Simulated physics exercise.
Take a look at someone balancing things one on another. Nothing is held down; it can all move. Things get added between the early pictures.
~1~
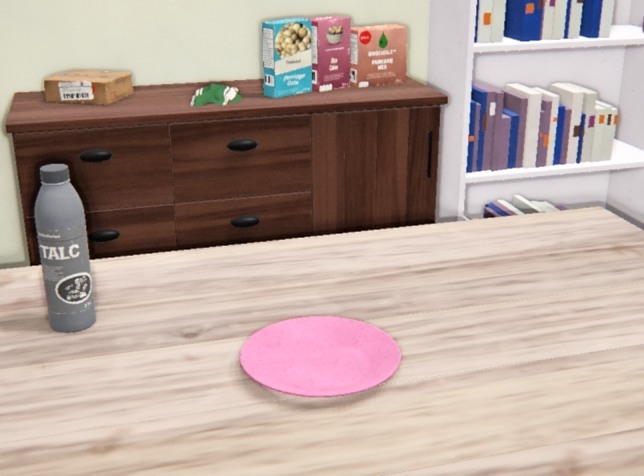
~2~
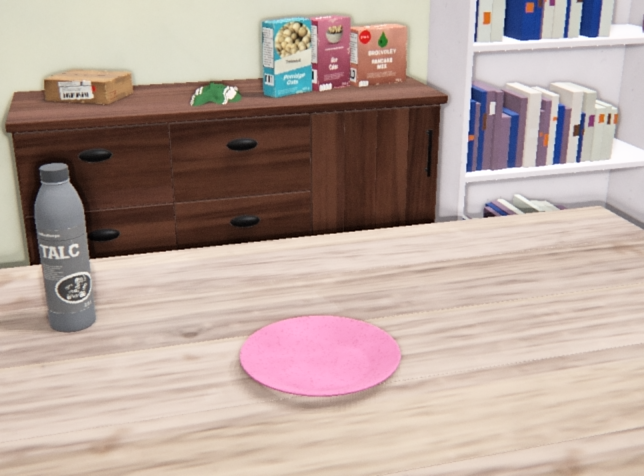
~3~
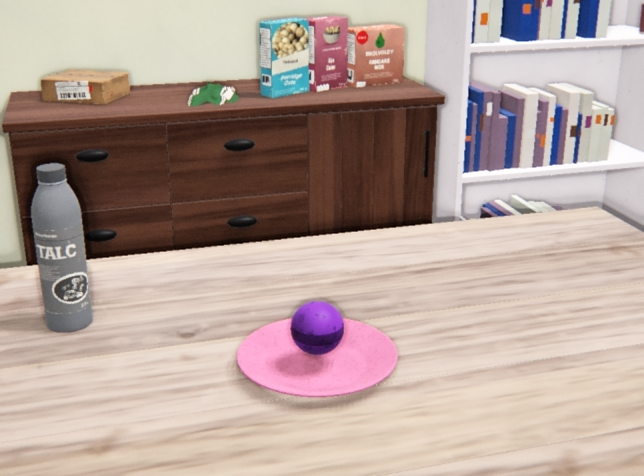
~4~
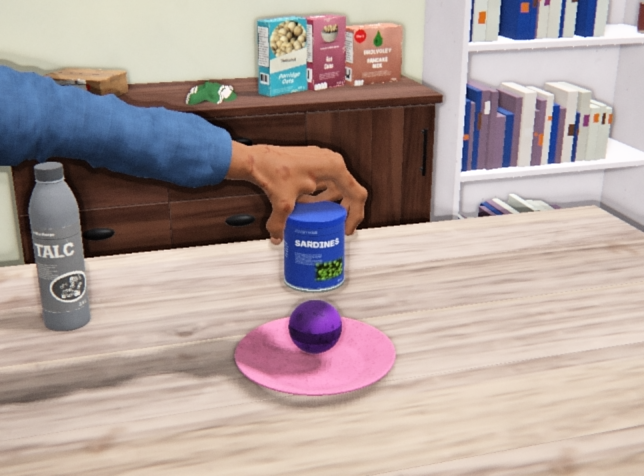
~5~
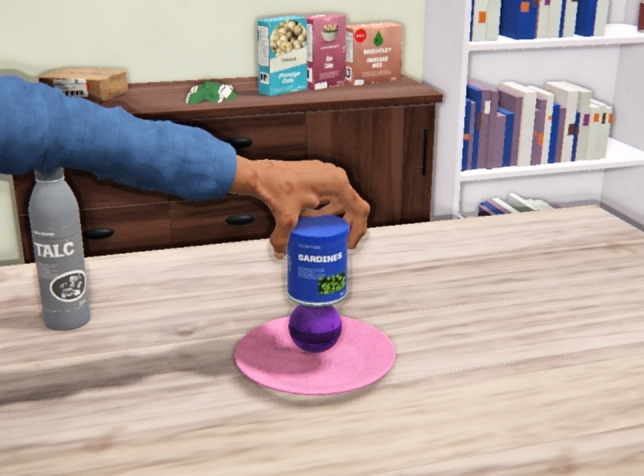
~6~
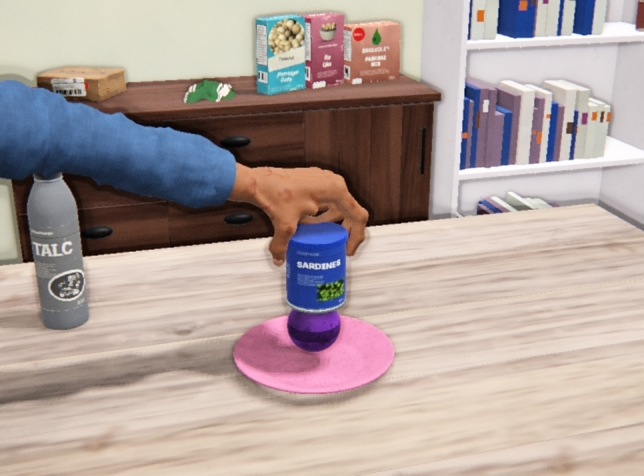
Hand in blue sleeve lowering a blue sardine tin onto a purple ball that appeared on a pink plate, still gripping it.
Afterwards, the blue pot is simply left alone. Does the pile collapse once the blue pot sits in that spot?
Yes - the pile does not stay together.
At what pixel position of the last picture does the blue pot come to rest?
Close to pixel (478, 311).
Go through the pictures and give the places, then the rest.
In the first picture, the last thing is not in view yet; pink plate (320, 360).
In the second picture, the last thing is not in view yet.
In the third picture, the last thing is not in view yet; grey bottle (61, 248).
The fourth picture shows on its way; blue pot (314, 246); pink plate (315, 359).
The fifth picture shows on its way; blue pot (317, 260); purple ball (315, 326).
The sixth picture shows set down, still held; blue pot (316, 267); grey bottle (57, 245).
Then, 0.50 s on from there, blue pot turned 38° from how it was put near (352, 272).
Then, 0.70 s on from there, blue pot now fallen.
Then, 0.80 s on from there, things are still on the move.
In the end, fallen, blue pot; the other 3 unmoved. At the end, from the last picture's camera, blue pot near (478, 311). The pile loses its balance.
